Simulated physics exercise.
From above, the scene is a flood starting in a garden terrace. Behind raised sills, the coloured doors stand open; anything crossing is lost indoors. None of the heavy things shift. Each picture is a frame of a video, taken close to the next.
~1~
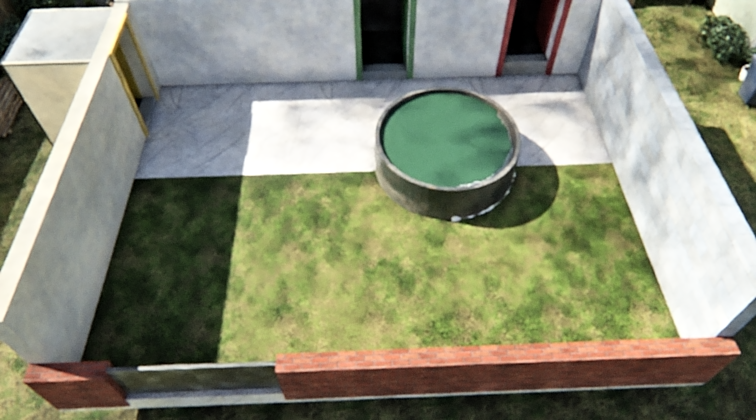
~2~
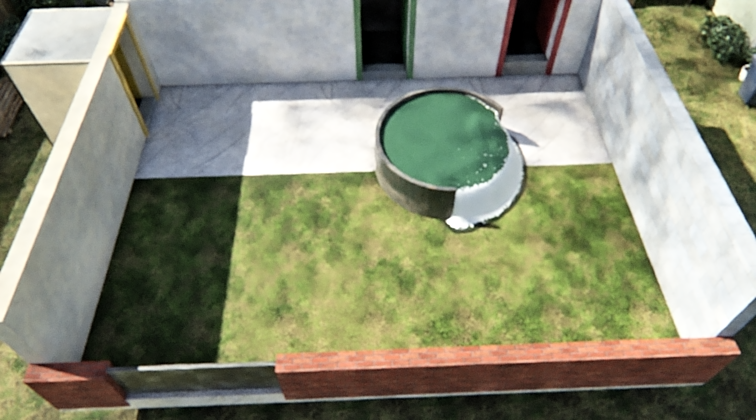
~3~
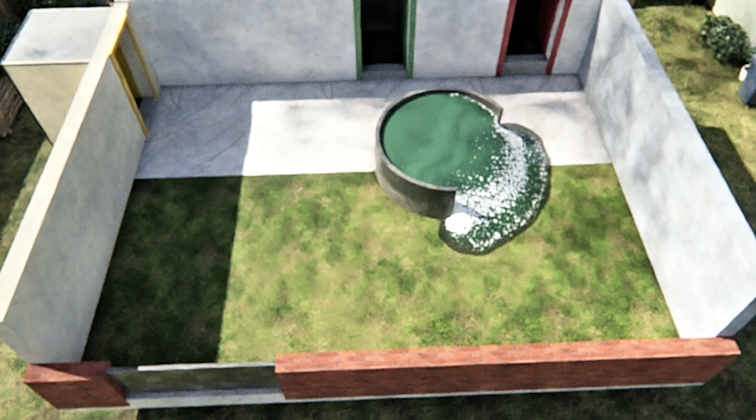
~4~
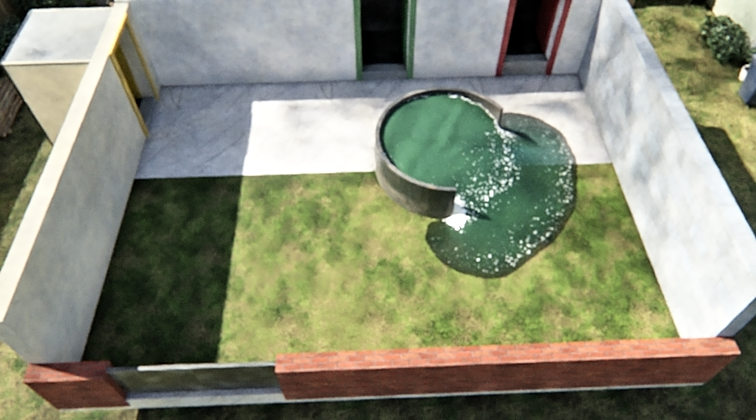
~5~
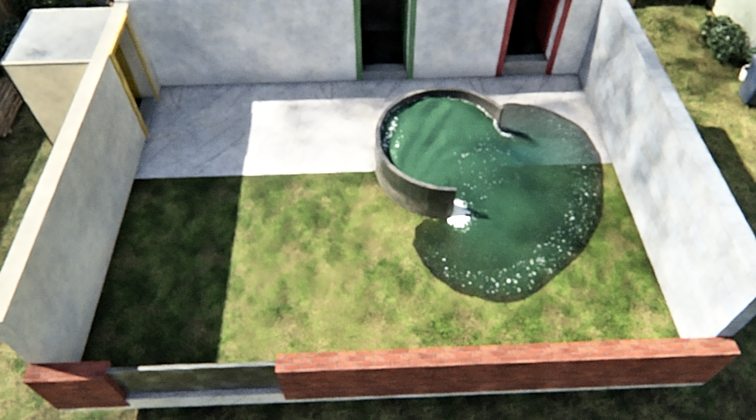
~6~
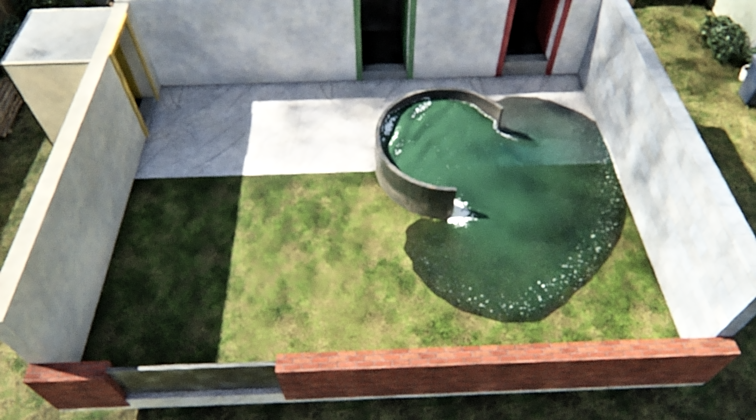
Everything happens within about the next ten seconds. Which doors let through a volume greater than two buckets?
One by one: The yellow door will be within bounds; the green door will be within bounds; the red door will be within bounds.
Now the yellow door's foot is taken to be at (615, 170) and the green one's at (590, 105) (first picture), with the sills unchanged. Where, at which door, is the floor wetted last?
The flood gets to the red one after all the others.
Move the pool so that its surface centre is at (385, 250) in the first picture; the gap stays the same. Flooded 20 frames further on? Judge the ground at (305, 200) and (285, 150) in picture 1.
I'd say spared for the first and spared for the second.
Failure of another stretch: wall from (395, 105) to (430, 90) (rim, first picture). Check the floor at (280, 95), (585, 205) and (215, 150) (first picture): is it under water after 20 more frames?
The three spots, in order, are inundated, spared and inundated.
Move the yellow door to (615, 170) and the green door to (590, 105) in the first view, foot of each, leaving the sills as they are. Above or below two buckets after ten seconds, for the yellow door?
Yellow door: It tops the limit.
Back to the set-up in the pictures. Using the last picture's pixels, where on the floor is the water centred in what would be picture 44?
That puts it at around (471, 213).
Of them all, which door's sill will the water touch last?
That would be the yellow one.
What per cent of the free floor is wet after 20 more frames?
I'd say 40 per cent.
A moment on, water covers 30 % of the floor; the yellow door not reached, the green door not reached, the red door wet at the sill, nothing in.
Next, water covers 30 % of the floor; the yellow door not reached, the green door not reached, the red door wet at the sill, nothing in.
Then, water covers 40 % of the floor; the yellow door not reached, the green door not reached, the red door wet at the sill, nothing in.
Later, water covers 70 % of the floor; the yellow door not reached, the green door wet at the sill, nothing in, the red door wet at the sill, nothing in.
In the end, water covers 100 % of the floor; the yellow door wet at the sill, nothing in, the green door wet at the sill, nothing in, the red door wet at the sill, nothing in.
